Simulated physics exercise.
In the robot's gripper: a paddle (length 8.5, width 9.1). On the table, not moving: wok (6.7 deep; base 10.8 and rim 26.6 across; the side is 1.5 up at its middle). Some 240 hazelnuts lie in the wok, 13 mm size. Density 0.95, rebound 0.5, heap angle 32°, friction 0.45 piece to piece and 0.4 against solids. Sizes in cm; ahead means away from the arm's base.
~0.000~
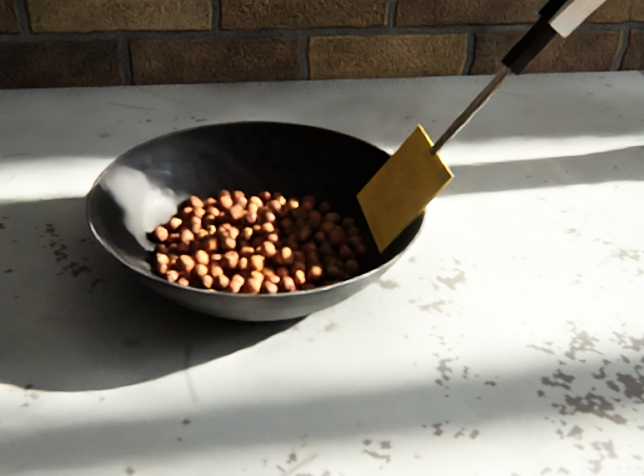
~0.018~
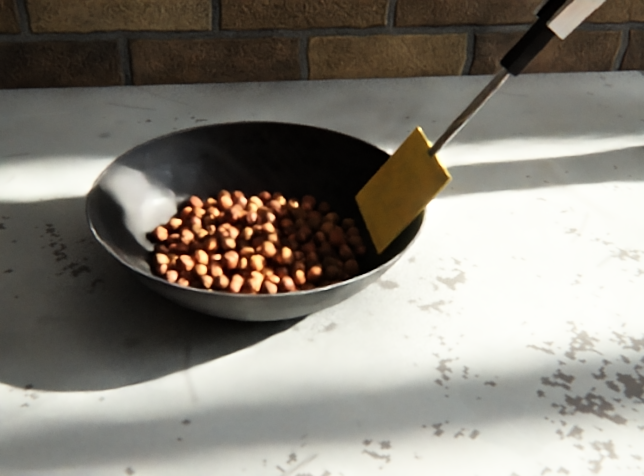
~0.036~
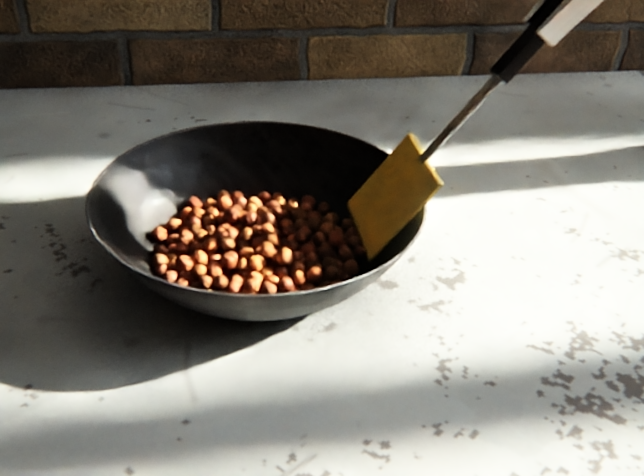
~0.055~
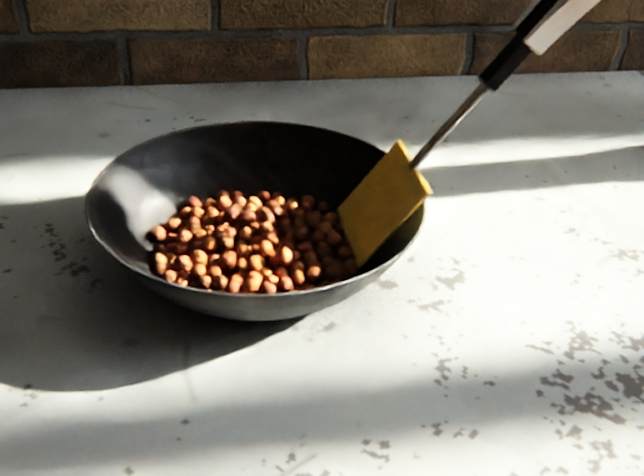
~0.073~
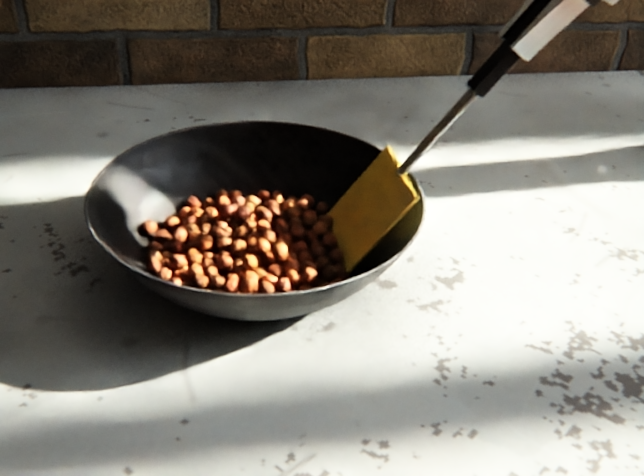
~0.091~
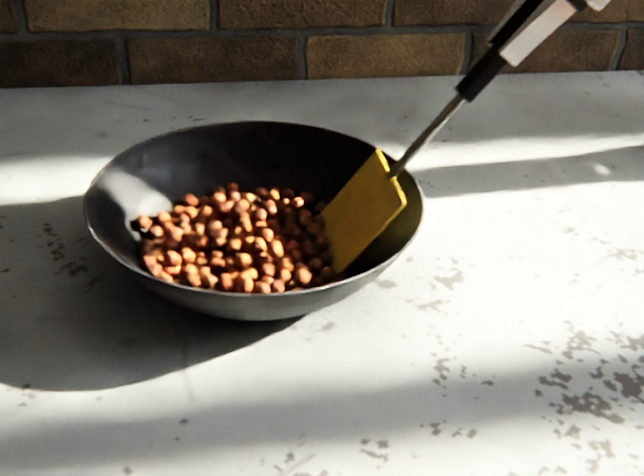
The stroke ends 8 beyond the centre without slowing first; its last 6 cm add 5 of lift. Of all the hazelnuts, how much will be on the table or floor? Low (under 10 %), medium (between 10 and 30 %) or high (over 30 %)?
A low share, under 10 %, ends on the table or floor.
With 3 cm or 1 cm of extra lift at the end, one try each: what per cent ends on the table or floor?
Some 0 and 5 per cent.
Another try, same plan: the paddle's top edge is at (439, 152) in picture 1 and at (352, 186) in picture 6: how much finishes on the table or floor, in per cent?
Some 20 per cent.
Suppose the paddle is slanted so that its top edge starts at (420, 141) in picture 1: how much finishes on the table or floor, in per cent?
About 5 per cent.
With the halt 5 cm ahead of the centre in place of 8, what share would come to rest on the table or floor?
In that case some 0 per cent.
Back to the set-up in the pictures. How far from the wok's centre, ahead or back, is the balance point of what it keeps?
About 4.5 cm ahead.
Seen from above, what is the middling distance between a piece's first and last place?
About 4 cm.
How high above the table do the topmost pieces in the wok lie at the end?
Some 6.0 cm.
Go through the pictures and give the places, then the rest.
The paddle top edge at (436, 150), sloping 53°; upper third of the load around (258, 239), from x 160 to 360, top at y 195; 244 in the wok, in the first frame.
The paddle top edge at (434, 151), sloping 53°; upper third of the load around (258, 239), from x 160 to 360, top at y 195, in the second frame.
The paddle top edge at (425, 157), sloping 53°; upper third of the load around (258, 239), from x 160 to 360, top at y 195, in the third frame.
The paddle top edge at (414, 165), sloping 53°; upper third of the load around (259, 239), from x 160 to 355, top at y 195, in the fourth frame.
The paddle top edge at (403, 171), sloping 53°; upper third of the load around (254, 240), from x 150 to 350, top at y 195, in the fifth frame.
The paddle top edge at (391, 175), sloping 53°; upper third of the load around (243, 242), from x 145 to 345, top at y 190; 244 in the wok, in the sixth frame.
After 0.20 s, sloping 53°, highest piece 5 above the table; 244 in the wok.
After 0.31 s, sloping 53°, highest piece 6 above the table; 244 in the wok.
After 0.57 s, sloping 53°, highest piece 8 above the table; 231 in the wok, 2 on the table or floor, 11 on the blade or in flight.
After 1.62 s, sloping 53°, highest piece 6 above the table; 230 in the wok, 14 on the table or floor.
In the end, 230 in the wok, 14 on the table or floor. That is 6 % on the table or floor.
